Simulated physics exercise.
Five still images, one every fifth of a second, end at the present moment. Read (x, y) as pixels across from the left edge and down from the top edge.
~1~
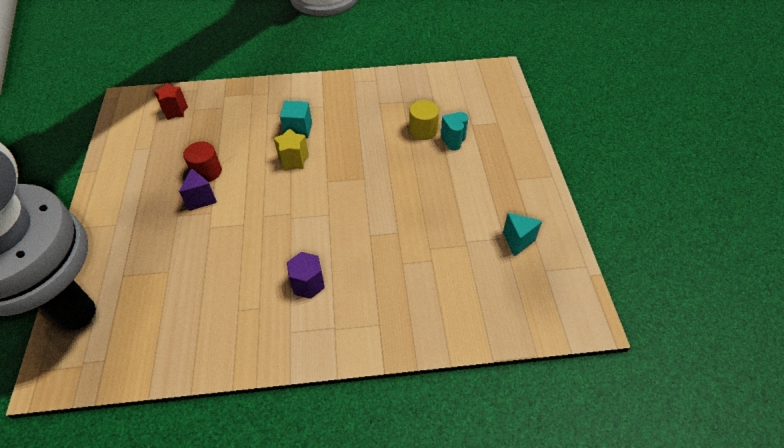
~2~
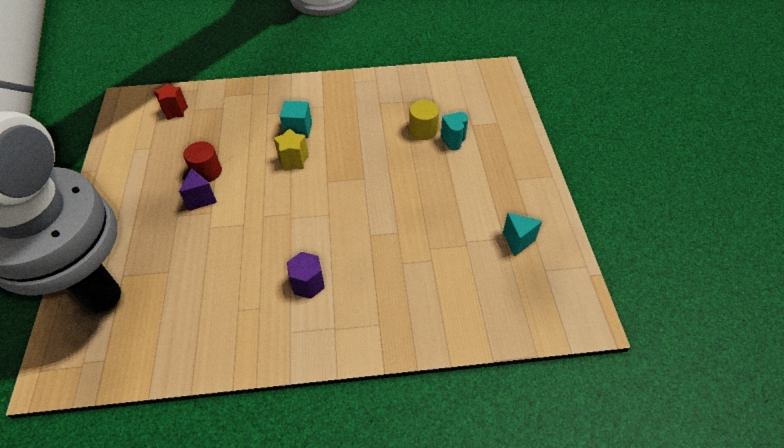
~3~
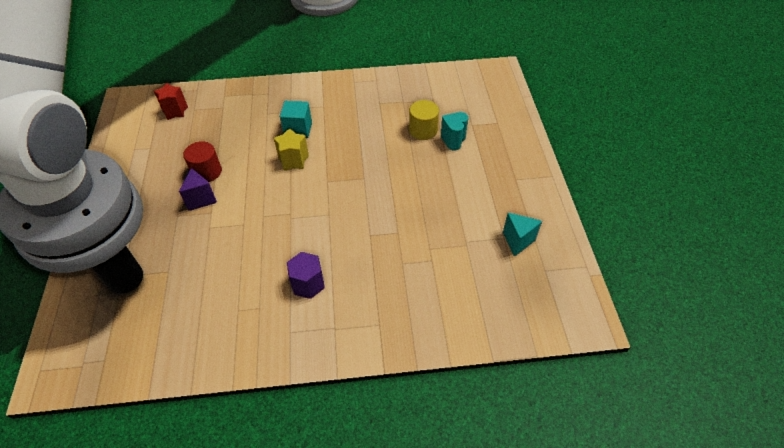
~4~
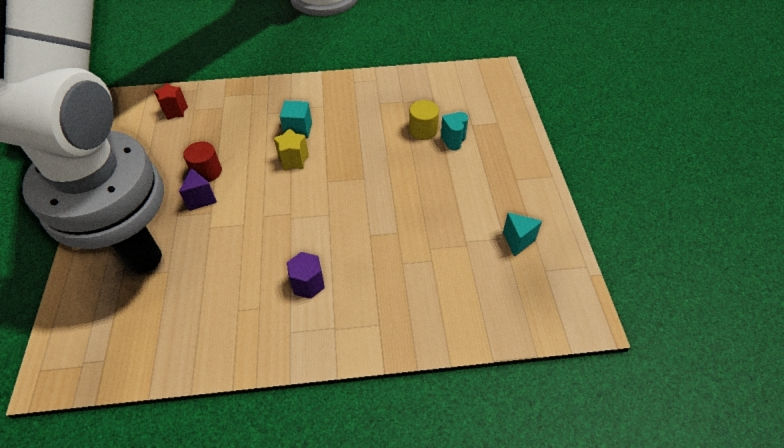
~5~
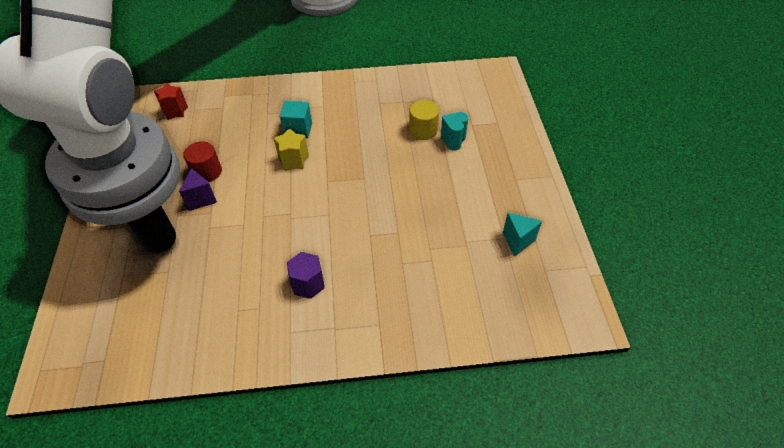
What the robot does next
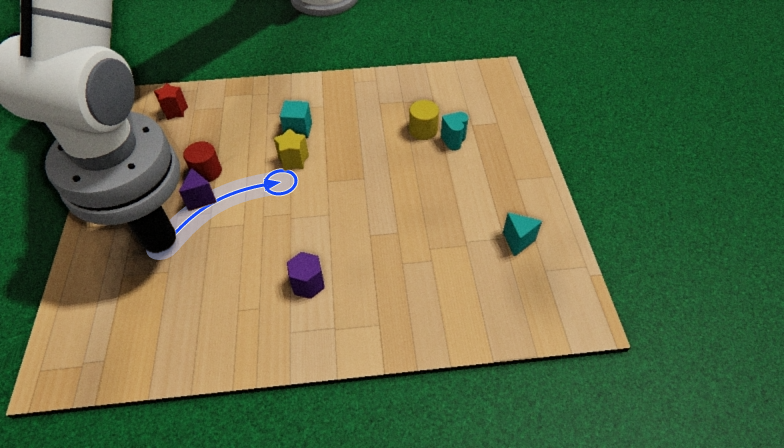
A robot arm with a dark rod at its end moves in from the left edge over a wooden board, shifting rightward and upward toward the purple triangular block, while the scattered red, yellow, teal and purple blocks remain still.
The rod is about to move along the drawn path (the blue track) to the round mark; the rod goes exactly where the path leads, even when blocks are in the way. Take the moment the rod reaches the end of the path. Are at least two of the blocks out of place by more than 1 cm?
I'd say no.
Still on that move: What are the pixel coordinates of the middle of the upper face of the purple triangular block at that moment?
My prediction: (224, 155).
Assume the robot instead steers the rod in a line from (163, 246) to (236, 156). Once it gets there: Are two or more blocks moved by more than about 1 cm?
Yes, it checks out.
Drawn move, from (163, 246) over (197, 214) and (237, 192) to (281, 182).
On the path given first. One third of the way, rod (194, 207); purple triangular block (200, 173), turned 20° clockwise.
Two thirds of the way, rod (236, 186); purple triangular block (224, 155).
At the end, rod (279, 176); purple triangular block (224, 155); yellow star block still.
